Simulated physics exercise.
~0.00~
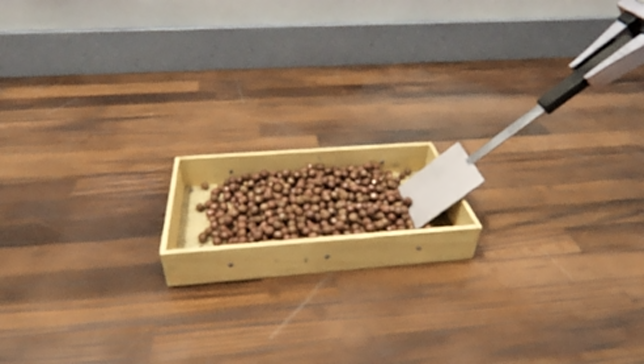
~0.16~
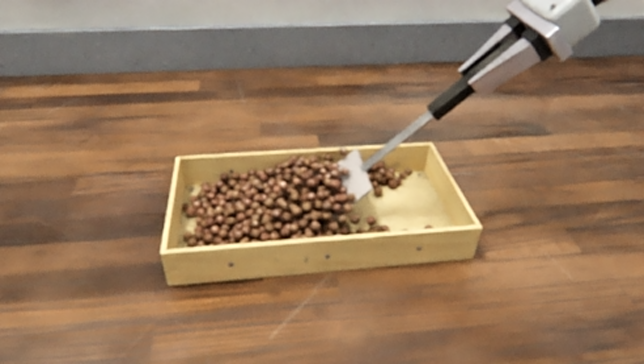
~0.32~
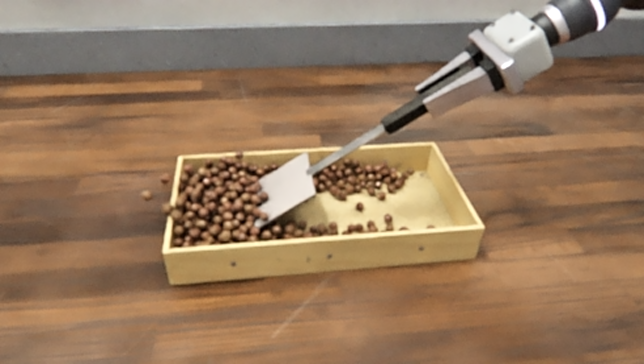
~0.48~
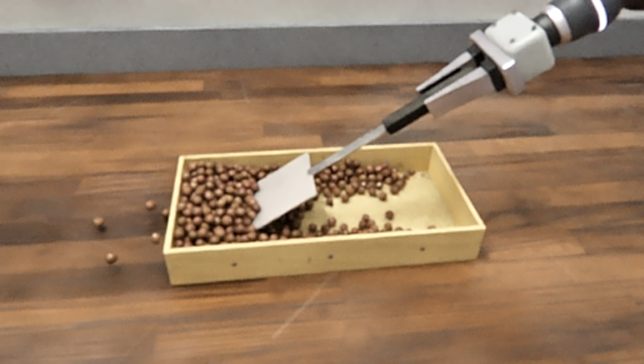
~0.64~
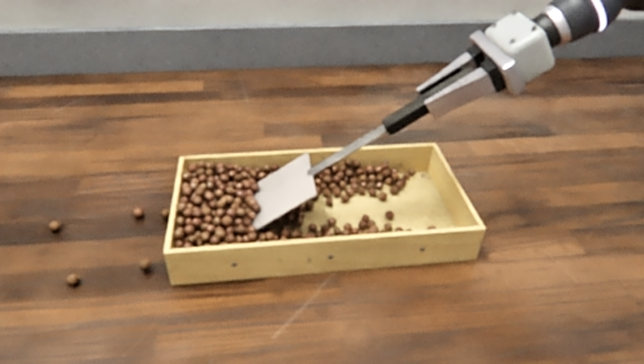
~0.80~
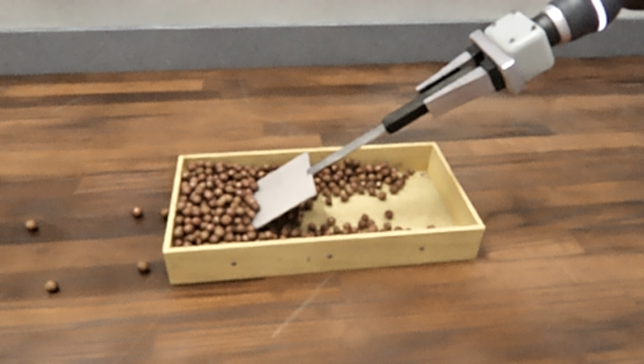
On a wooden table top in front of a grey strip, a shallow light-wood trough holds a heap of small round brown beads. A robot arm reaching in from the upper right sets the flat pale blade of a turner into the trough's right end. It pushes the beads leftward, piling them up and baring part of the floor behind the blade. The turner stops left of the middle, and a few beads spill over the left end onto the table. They roll away leftward while the blade stays still, leaving most of the beads crowded in the trough's left side.
